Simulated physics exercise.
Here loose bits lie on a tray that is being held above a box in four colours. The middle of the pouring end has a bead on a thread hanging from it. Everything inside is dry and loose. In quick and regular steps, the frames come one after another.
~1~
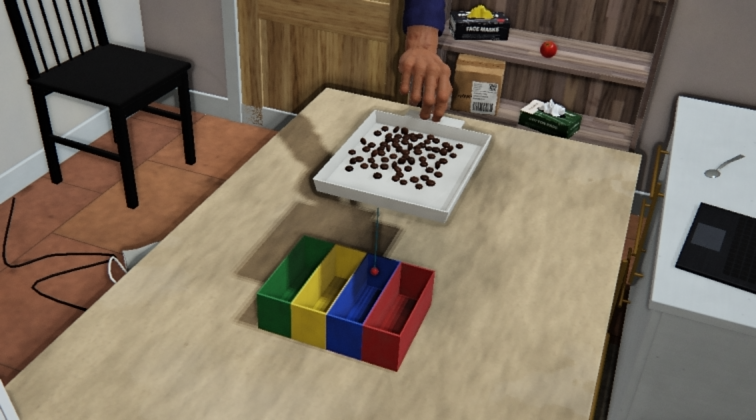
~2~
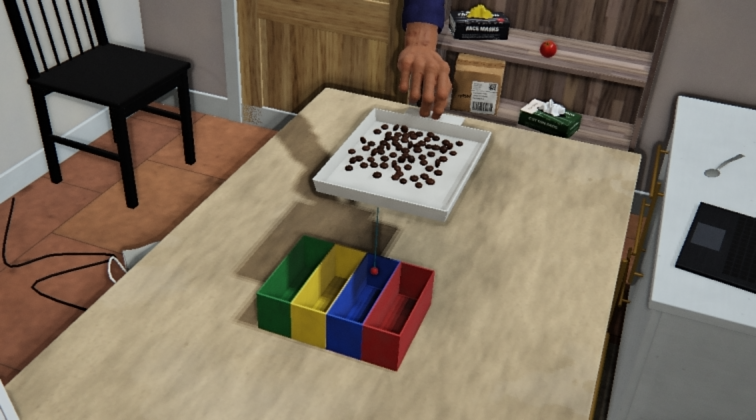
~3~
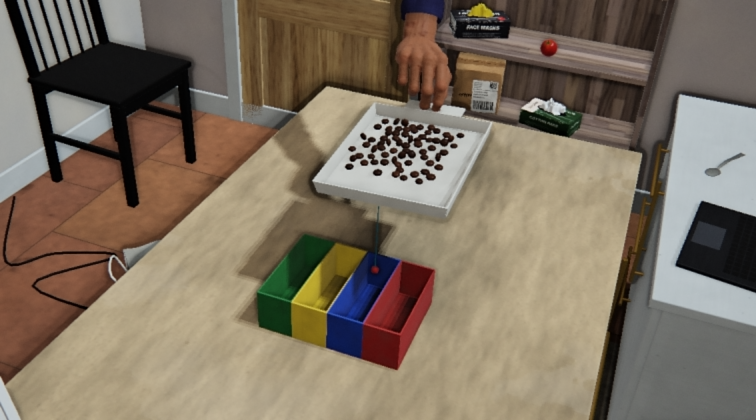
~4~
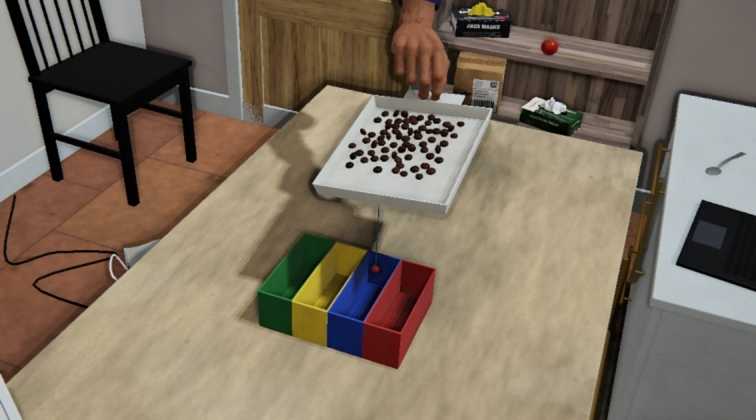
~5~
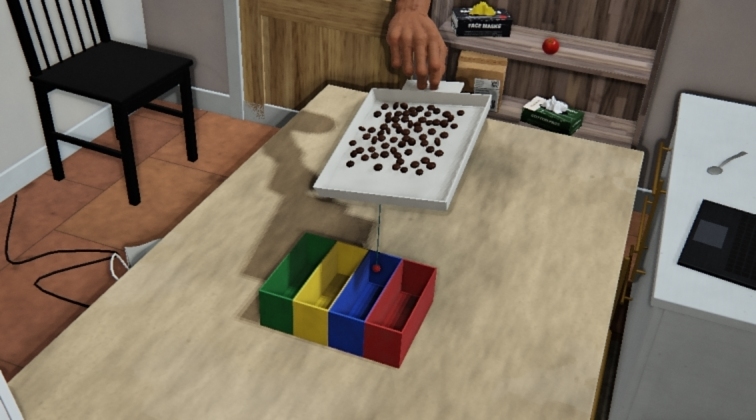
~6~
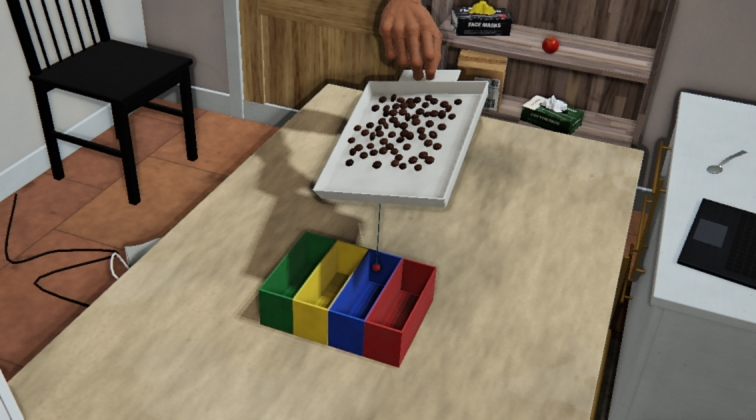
White tray of dark brown chocolate drops tilting gradually as a hand raises its far end above a four-coloured box.
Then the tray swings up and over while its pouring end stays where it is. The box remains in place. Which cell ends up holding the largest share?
Yellow.
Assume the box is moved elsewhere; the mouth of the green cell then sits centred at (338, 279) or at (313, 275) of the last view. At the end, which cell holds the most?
That green cell, then the cell in green.
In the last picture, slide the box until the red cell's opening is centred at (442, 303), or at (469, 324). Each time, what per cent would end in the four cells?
It would be roughly 50 per cent for the first and roughly 0 per cent for the second.
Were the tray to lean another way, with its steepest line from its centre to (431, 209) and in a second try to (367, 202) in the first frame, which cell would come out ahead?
Red, then the cell in yellow.
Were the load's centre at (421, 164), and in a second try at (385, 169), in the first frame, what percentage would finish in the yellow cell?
First 60 %, then 60 %.
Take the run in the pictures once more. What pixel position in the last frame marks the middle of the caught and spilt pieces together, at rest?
Resting centre, last picture - approx. (329, 293).
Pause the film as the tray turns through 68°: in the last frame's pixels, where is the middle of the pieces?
Near (345, 181).
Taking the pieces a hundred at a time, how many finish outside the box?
About 0 per cent.
Soon, tray tipped steeply; nearly all on the tray; a stray few falling or outside the box.
A while on, tray tipped past a quarter turn; a small part on the tray; about a third in the yellow cell; about a third in the green cell; about a quarter falling or outside the box.
Towards the end, tray tipped past a quarter turn; about two thirds in the yellow cell; about a third in the green cell.
Finally, tray tipped past a quarter turn; about two thirds in the yellow cell; about a third in the green cell; none in the red cell; none in the blue cell.
